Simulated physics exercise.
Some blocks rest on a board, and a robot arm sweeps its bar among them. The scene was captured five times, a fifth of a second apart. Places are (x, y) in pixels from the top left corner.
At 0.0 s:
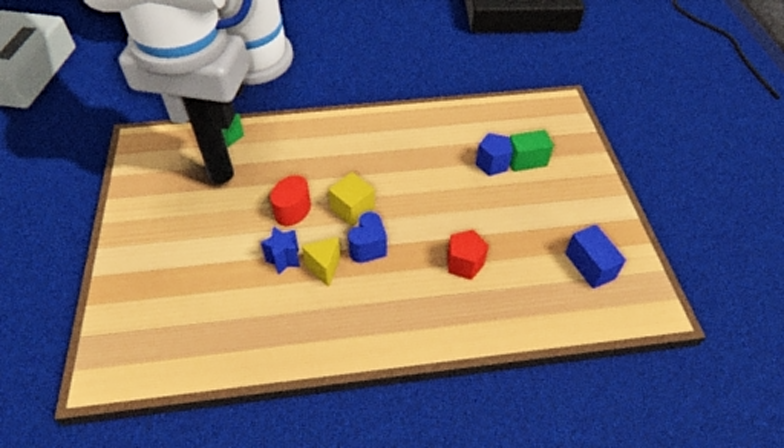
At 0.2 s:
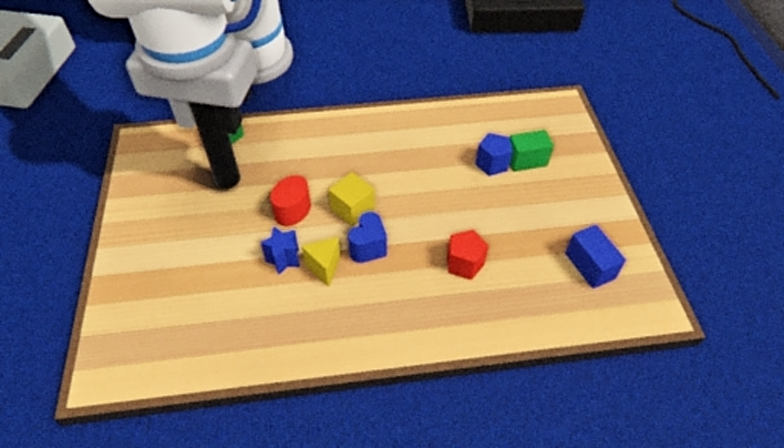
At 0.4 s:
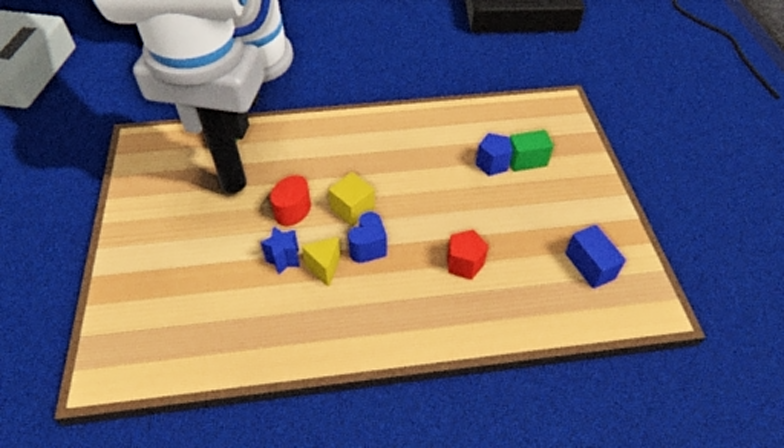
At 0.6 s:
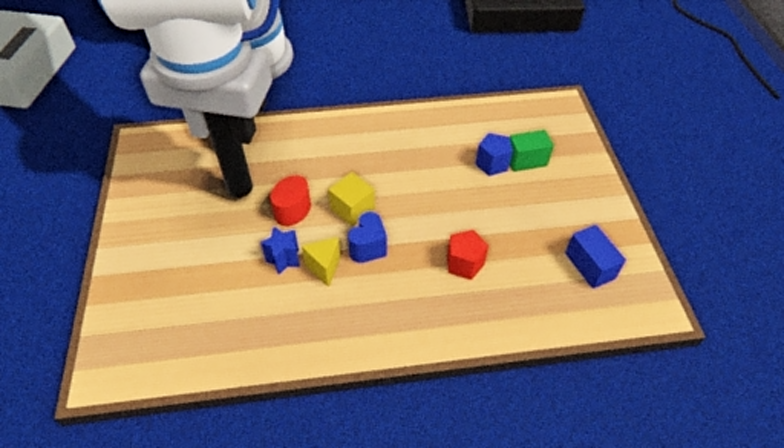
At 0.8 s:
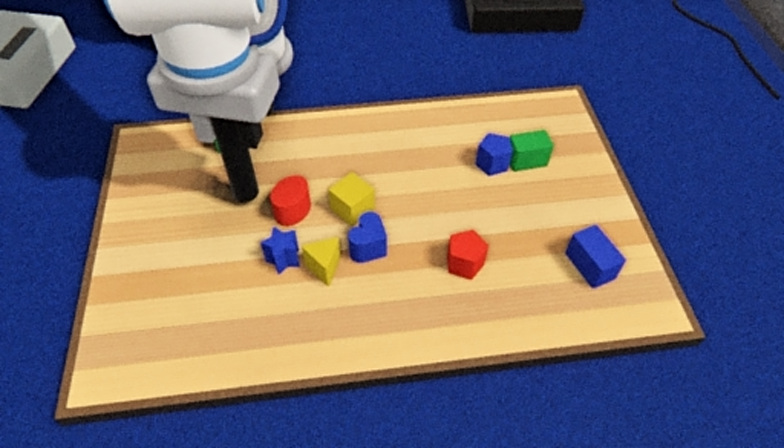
Robot arm sliding its black bar slightly right and down toward a red block on a wooden board, the coloured blocks staying still.
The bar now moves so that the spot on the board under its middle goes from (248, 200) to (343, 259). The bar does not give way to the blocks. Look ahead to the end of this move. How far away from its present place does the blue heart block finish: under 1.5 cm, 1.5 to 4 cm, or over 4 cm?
My estimate: Under 1.5 cm.
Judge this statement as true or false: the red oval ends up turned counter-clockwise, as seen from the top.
True - the claim holds.
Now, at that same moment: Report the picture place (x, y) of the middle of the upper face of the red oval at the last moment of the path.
The centre of its top will be at (324, 196).
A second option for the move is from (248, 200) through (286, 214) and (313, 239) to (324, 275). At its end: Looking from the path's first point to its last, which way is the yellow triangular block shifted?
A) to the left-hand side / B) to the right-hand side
Choice B: To the right-hand side.
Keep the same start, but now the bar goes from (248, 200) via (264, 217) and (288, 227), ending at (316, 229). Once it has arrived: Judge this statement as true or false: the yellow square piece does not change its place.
False - the claim does not hold.
What follows on the original path. One third of the way, bar at (278, 211); red oval at (306, 193), turned 30° anticlockwise.
Two thirds of the way, bar at (311, 231); red oval at (324, 196), turned 90° anticlockwise; yellow square piece at (358, 186), turned 15° clockwise.
At the end, bar at (342, 251); red oval at (324, 196), turned 90° anticlockwise; yellow triangular block at (328, 259), turned 50° clockwise; yellow square piece at (358, 186), turned 15° clockwise; blue heart block at (373, 229), turned 15° anticlockwise.
